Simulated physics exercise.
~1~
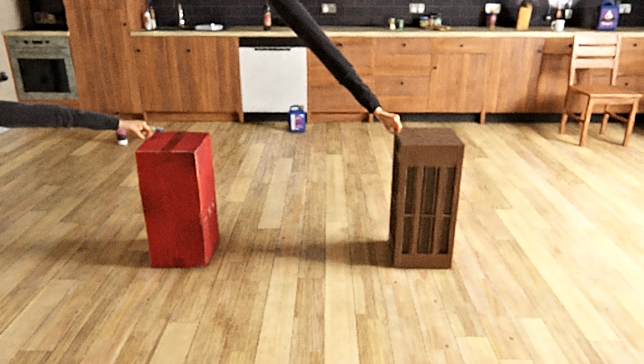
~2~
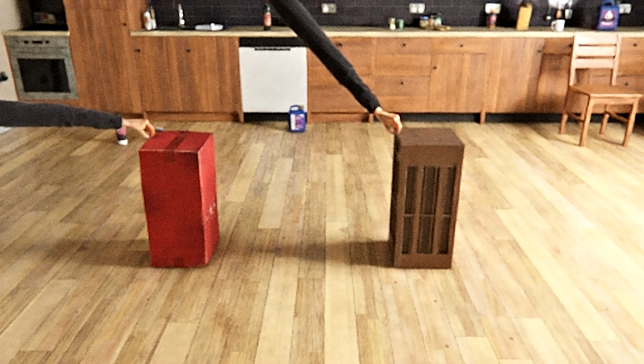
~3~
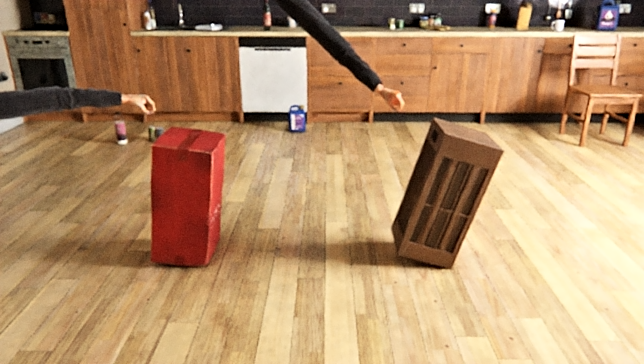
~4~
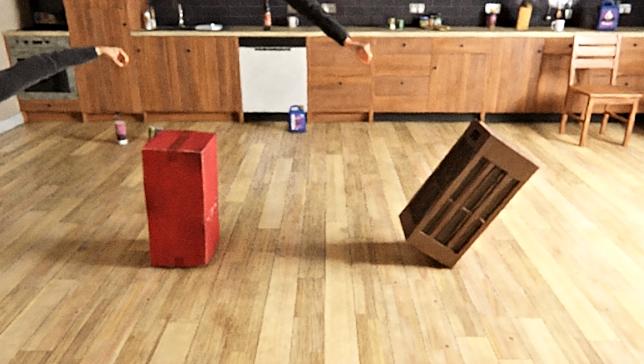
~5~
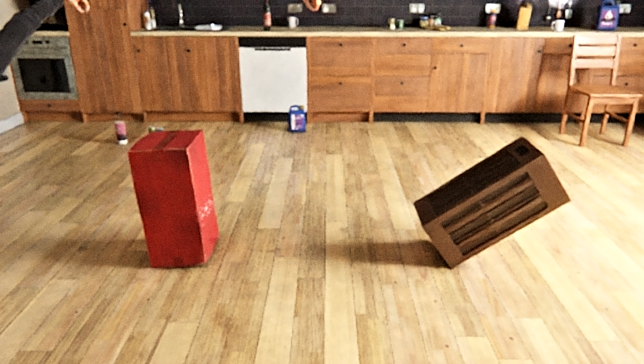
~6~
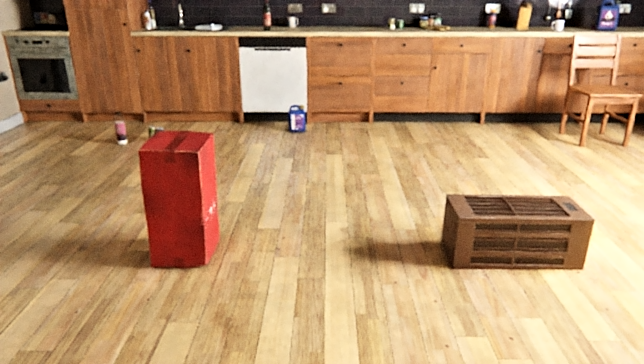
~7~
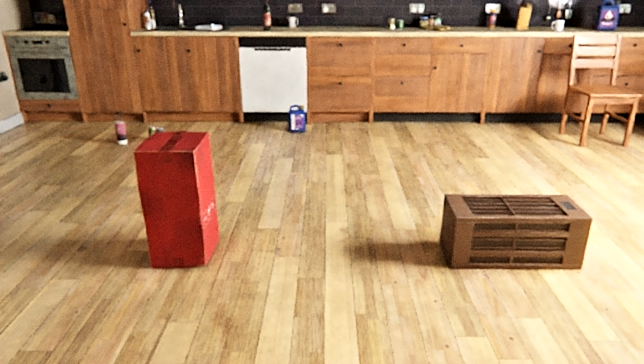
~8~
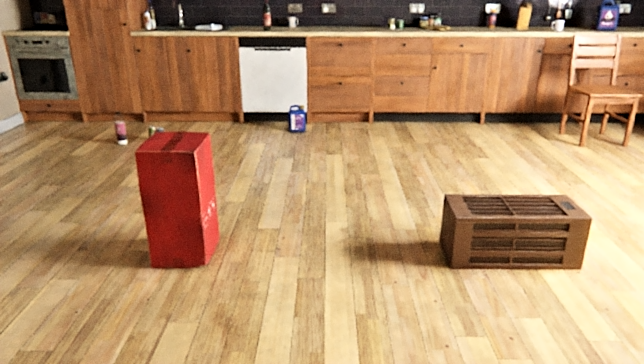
A brown crate tipped over to the right and landed on its side after two hands pushed it and a tall red box near their tops on a wooden kitchen floor, while the red box only rocked slightly and stayed standing as the arms drew away.
